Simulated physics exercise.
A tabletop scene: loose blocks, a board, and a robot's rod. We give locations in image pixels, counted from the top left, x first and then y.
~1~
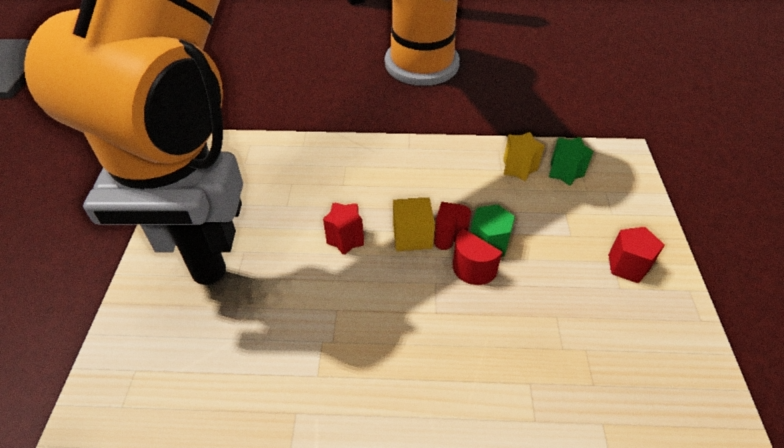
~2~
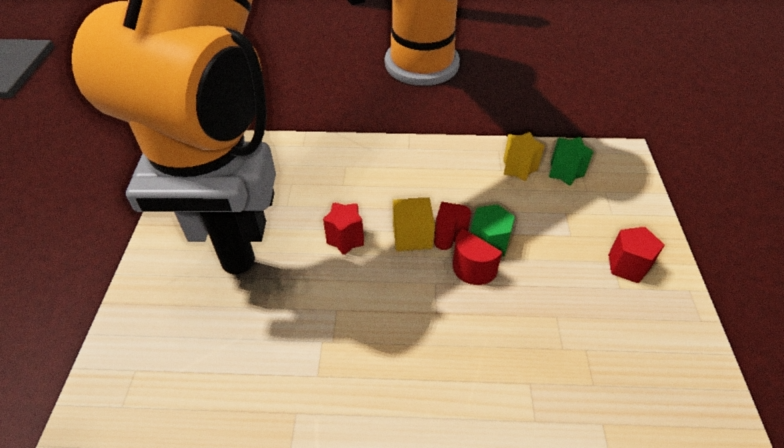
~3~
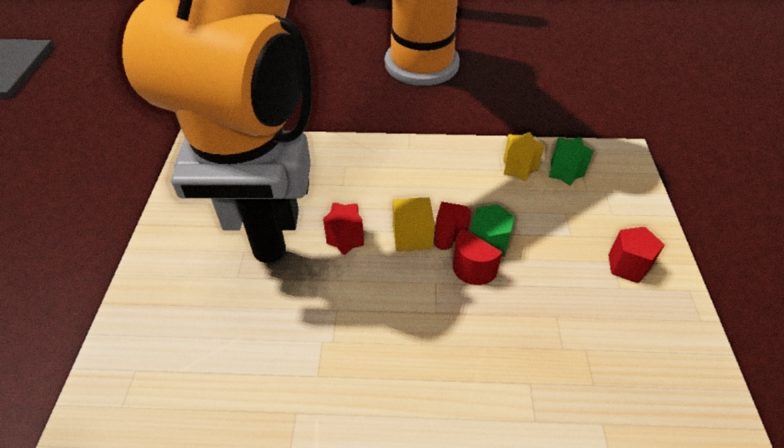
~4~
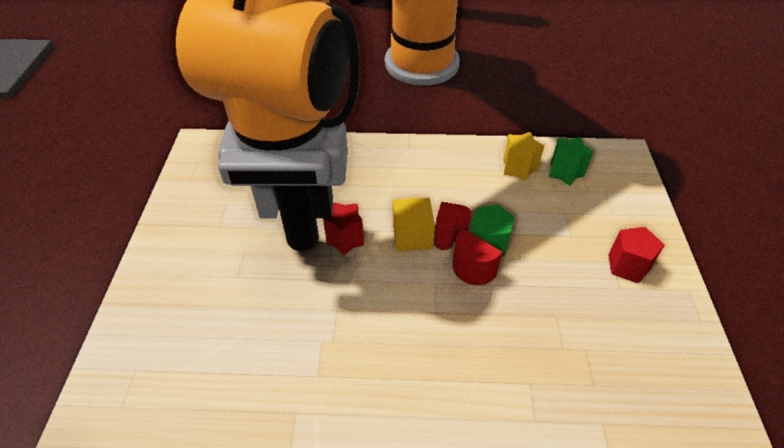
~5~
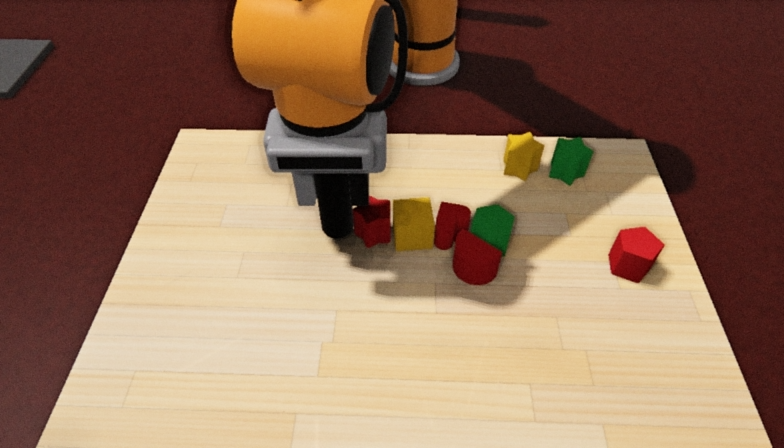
The clip opens on a wooden tabletop scattered with red, yellow and green blocks, an orange robot arm holding a dark rod at the left. The arm moves the rod steadily rightward to the red star, then pushes the star right, up beside the yellow square piece, while the other blocks stay still.
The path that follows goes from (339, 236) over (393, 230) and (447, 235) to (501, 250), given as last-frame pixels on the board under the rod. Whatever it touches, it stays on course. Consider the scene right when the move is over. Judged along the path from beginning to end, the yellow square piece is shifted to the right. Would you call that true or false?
My answer: False.
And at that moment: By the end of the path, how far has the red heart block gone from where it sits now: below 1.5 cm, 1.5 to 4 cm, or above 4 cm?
Beyond 4 cm.
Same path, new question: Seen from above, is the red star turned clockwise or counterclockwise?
The red star rotates counterclockwise.
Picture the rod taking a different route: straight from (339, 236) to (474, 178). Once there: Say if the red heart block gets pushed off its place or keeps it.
By the last moment of the path, the red heart block has shifted.
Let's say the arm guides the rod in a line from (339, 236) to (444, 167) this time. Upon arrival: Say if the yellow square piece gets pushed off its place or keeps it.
At the moment the path ends, the yellow square piece no longer stands where it did.
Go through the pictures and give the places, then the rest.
Lower end of the rod at (210, 272), tops of blocks, red star at (343, 215), yellow square piece at (413, 211), red heart block at (452, 212), red D-shaped block at (476, 247), green hexagon at (494, 219), in the first picture.
Rod at (239, 262), blocks as before, in the second picture.
Rod at (270, 251), blocks as before, in the third picture.
Rod at (303, 240), blocks as before, in the fourth picture.
Rod at (338, 228), red star at (373, 209), yellow square piece at (413, 211), red heart block at (452, 212), red D-shaped block at (476, 247), green hexagon at (494, 219), in the fifth picture.
On the path given first. One third of the way, rod at (394, 222); red star at (431, 202); yellow square piece at (467, 207); red heart block at (500, 206), turned 15° anticlockwise; green hexagon at (526, 225), turned 55° clockwise.
Two thirds of the way, rod at (449, 227); red star at (486, 203), turned 15° anticlockwise; yellow square piece at (522, 200); red heart block at (551, 194), turned 30° anticlockwise; green hexagon at (548, 228), turned 110° clockwise.
At the end, rod at (503, 242); red star at (526, 207), turned 70° anticlockwise; yellow square piece at (554, 190), turned 20° anticlockwise; red heart block at (580, 181), turned 40° anticlockwise; red D-shaped block not moved; green hexagon at (560, 230), turned 140° clockwise.
